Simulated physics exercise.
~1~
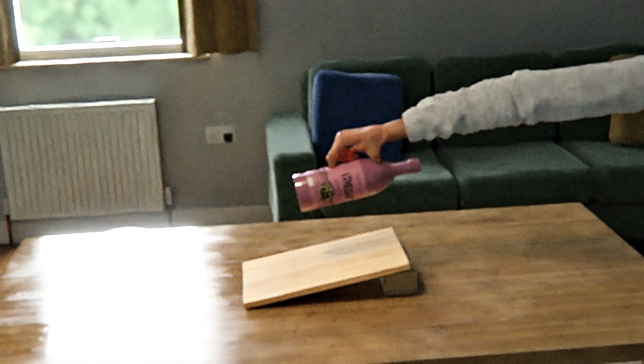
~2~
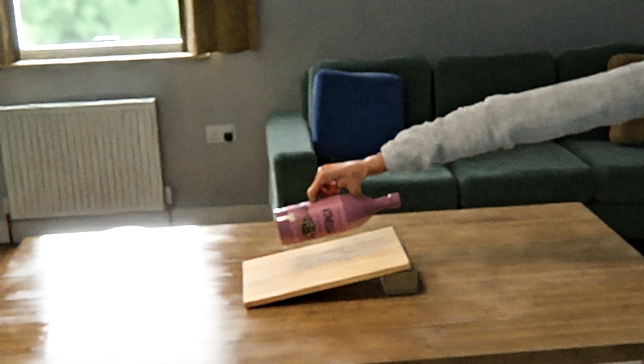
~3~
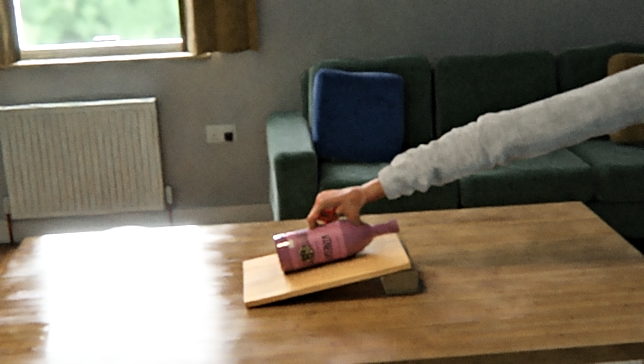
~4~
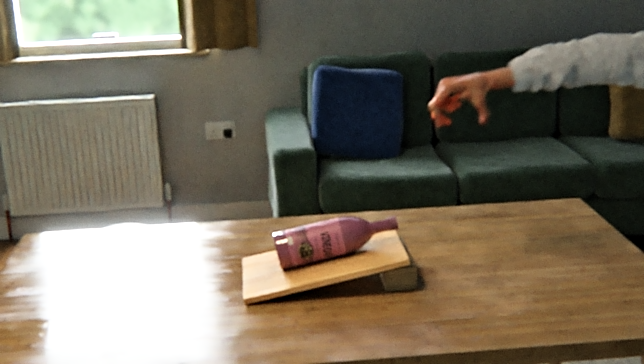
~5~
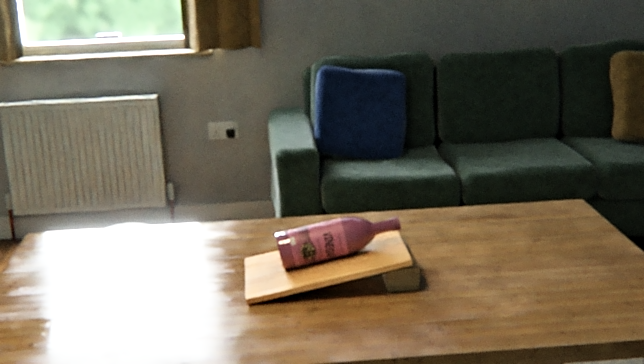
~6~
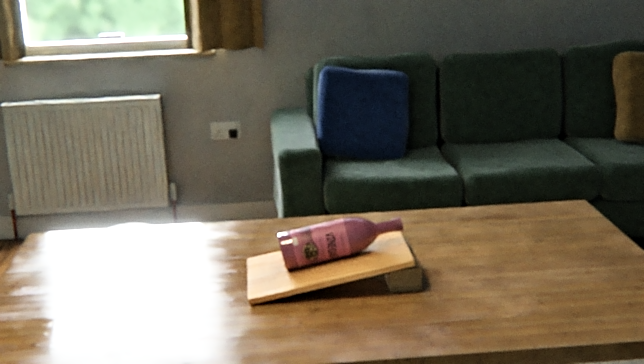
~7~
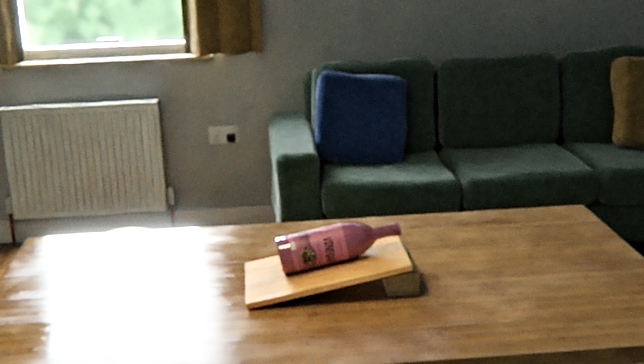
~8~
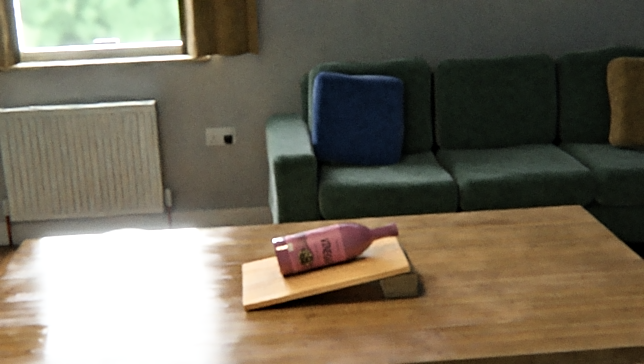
At first, a hand reaches in from the right, holding a pink bottle on its side above a wooden board propped up at one end on a table. The hand moves the bottle left and down, then lowers it onto the sloping board, with its neck pointing to the right. The fingers let go, and the arm draws back up toward the right, leaving the view. Behind the table are a green sofa with a blue cushion and a radiator below a window. The bottle neither rolls nor slides, and it ends at rest on the tilted board.
